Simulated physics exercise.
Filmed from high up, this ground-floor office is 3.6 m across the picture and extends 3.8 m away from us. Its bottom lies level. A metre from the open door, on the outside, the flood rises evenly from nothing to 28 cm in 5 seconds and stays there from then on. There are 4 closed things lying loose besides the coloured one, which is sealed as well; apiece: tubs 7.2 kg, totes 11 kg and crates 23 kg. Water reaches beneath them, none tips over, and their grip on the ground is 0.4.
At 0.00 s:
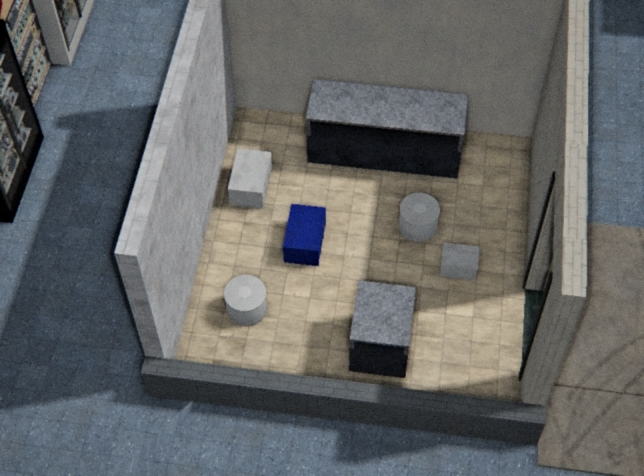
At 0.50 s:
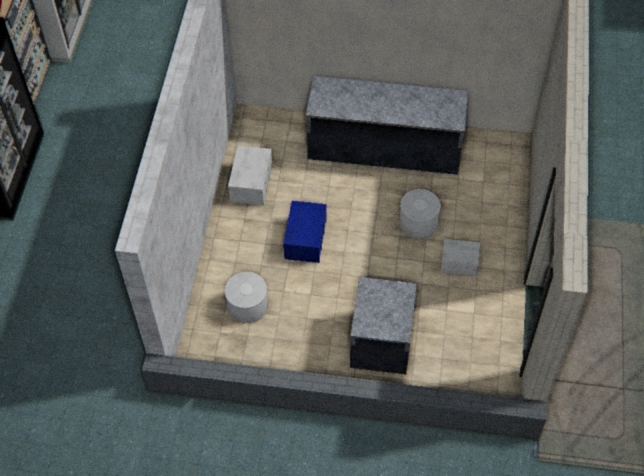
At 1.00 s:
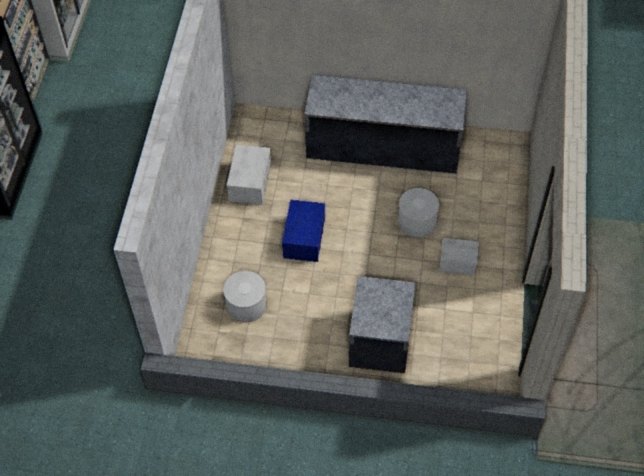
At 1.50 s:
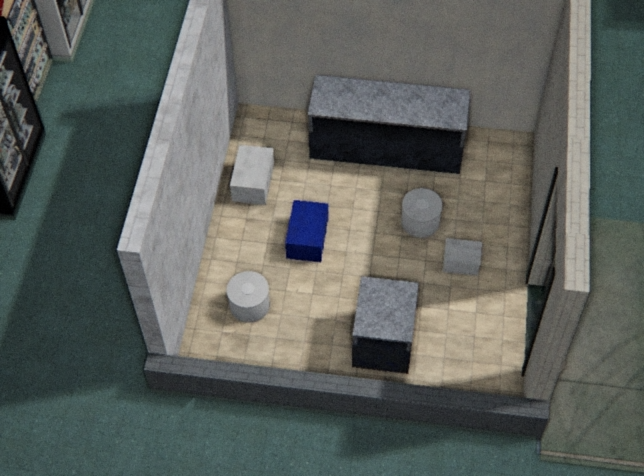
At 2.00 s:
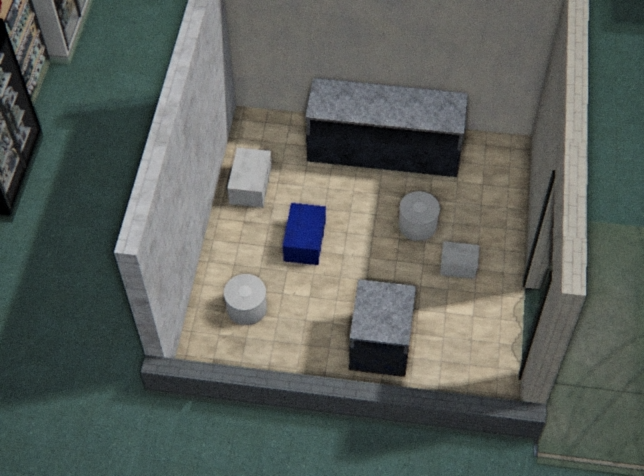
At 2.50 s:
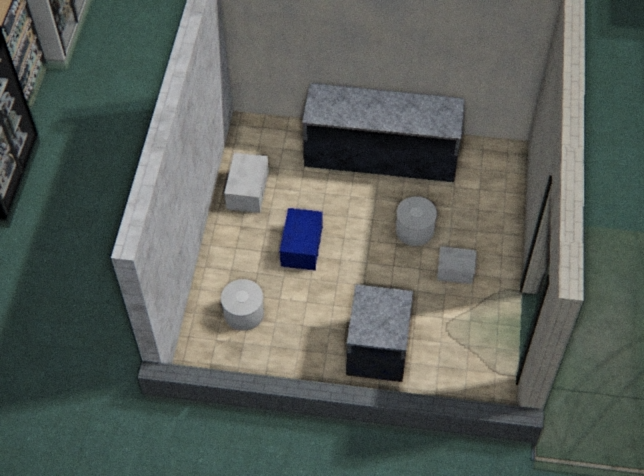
The ground outside the small room turned from blue to green, then a thin, clear patch of water crept a short way in through the doorway at right, while the blue box and pale objects stayed put.
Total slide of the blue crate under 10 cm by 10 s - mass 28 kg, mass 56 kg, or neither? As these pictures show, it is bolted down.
The answer is only the higher mass.
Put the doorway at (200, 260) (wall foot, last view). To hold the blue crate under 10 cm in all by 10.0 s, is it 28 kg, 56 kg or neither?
That way, neither mass suffices.
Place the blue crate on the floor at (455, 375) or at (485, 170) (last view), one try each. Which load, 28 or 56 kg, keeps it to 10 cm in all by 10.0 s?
The first try gives success with heavier only; the second gives success with both.
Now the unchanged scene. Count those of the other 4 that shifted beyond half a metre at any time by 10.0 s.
Result: 3.
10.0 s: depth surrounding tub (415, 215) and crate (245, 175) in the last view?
Roughly 6 and 16 cm.
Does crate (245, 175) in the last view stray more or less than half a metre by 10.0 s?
Verdict for this one: Under half a metre.
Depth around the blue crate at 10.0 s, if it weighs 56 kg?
Depth: Approx. 13 cm.
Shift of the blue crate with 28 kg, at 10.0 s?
Roughly 100 cm.
After 3.5 s the blue crate would be 0 cm from its start with 28 kg and 0 cm from its start with 56 kg; 0 cm of water round it then.
After 4.5 s the blue crate would be 0 cm from its start with 28 kg and 0 cm from its start with 56 kg; 3 cm of water round it then.
After 7.0 s the blue crate would be 26 cm from its start with 28 kg and 0 cm from its start with 56 kg; 7 cm of water round it then.
After 10.0 s the blue crate would be 90 cm from its start with 28 kg and 0 cm from its start with 56 kg; 13 cm of water round it then.
